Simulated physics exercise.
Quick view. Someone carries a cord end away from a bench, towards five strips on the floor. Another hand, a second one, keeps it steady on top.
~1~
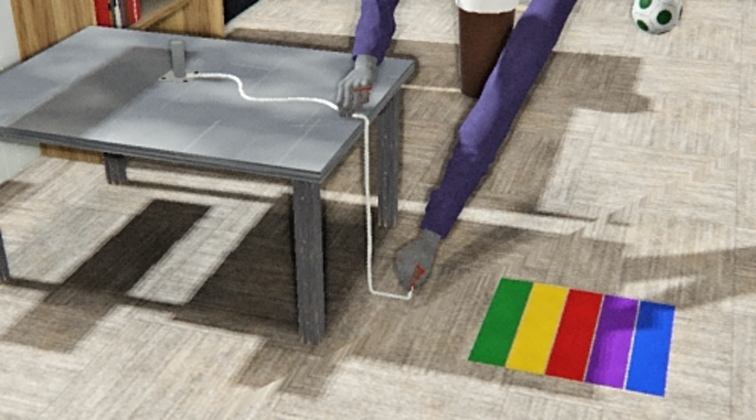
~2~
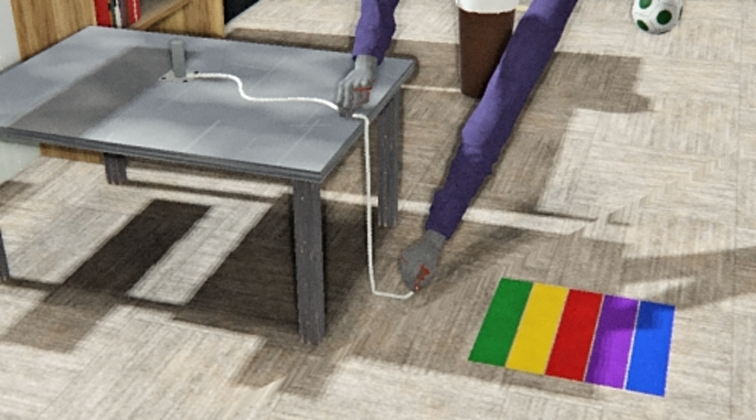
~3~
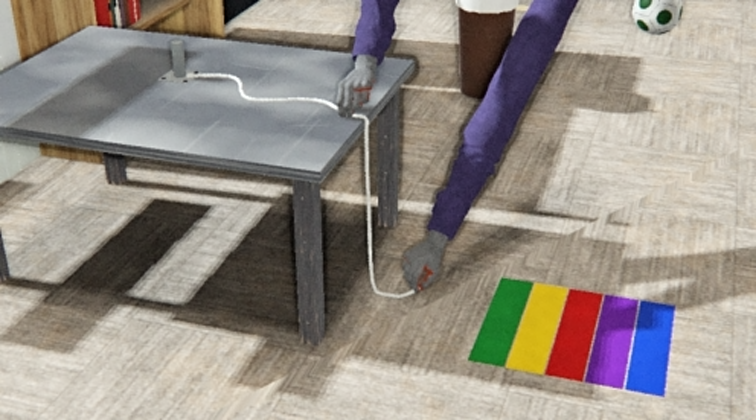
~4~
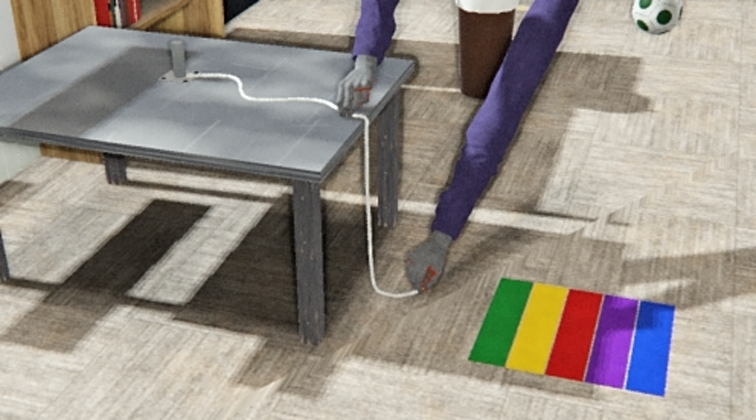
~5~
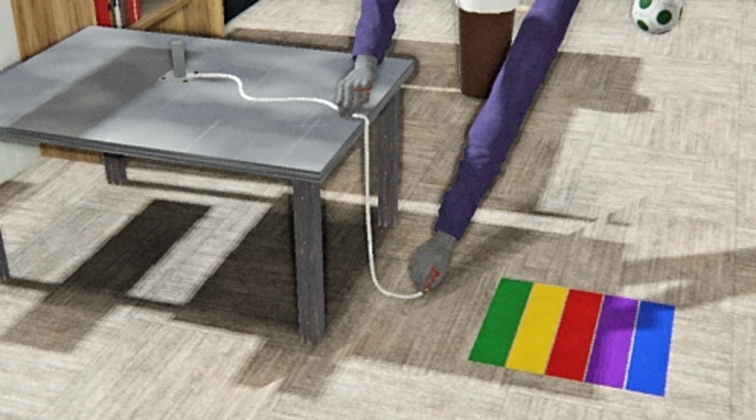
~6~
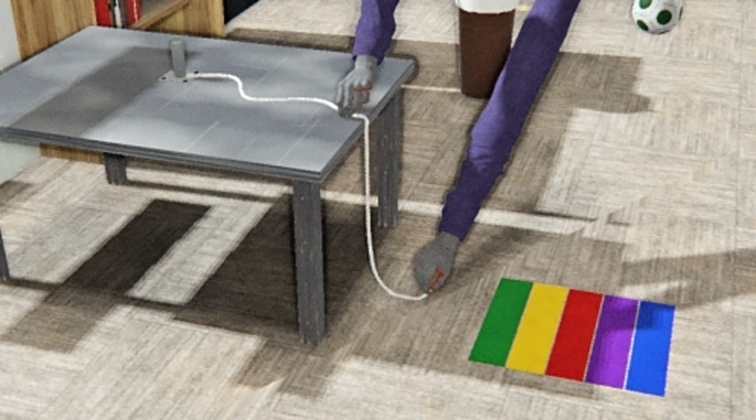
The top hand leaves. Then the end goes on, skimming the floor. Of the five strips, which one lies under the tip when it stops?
The red strip.
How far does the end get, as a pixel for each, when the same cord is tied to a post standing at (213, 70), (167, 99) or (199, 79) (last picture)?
Roughly (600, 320), then (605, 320), then (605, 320).
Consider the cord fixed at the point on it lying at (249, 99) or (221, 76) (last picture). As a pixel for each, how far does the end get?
Respectively, (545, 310) and (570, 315).
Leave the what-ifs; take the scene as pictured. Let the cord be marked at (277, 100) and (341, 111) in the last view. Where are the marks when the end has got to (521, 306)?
They end up close to (303, 101) and (369, 120).
Soon after, end near (521, 306); over green.
After that, end near (557, 312); over yellow.
At the stop, end near (579, 315); over red. Over red.
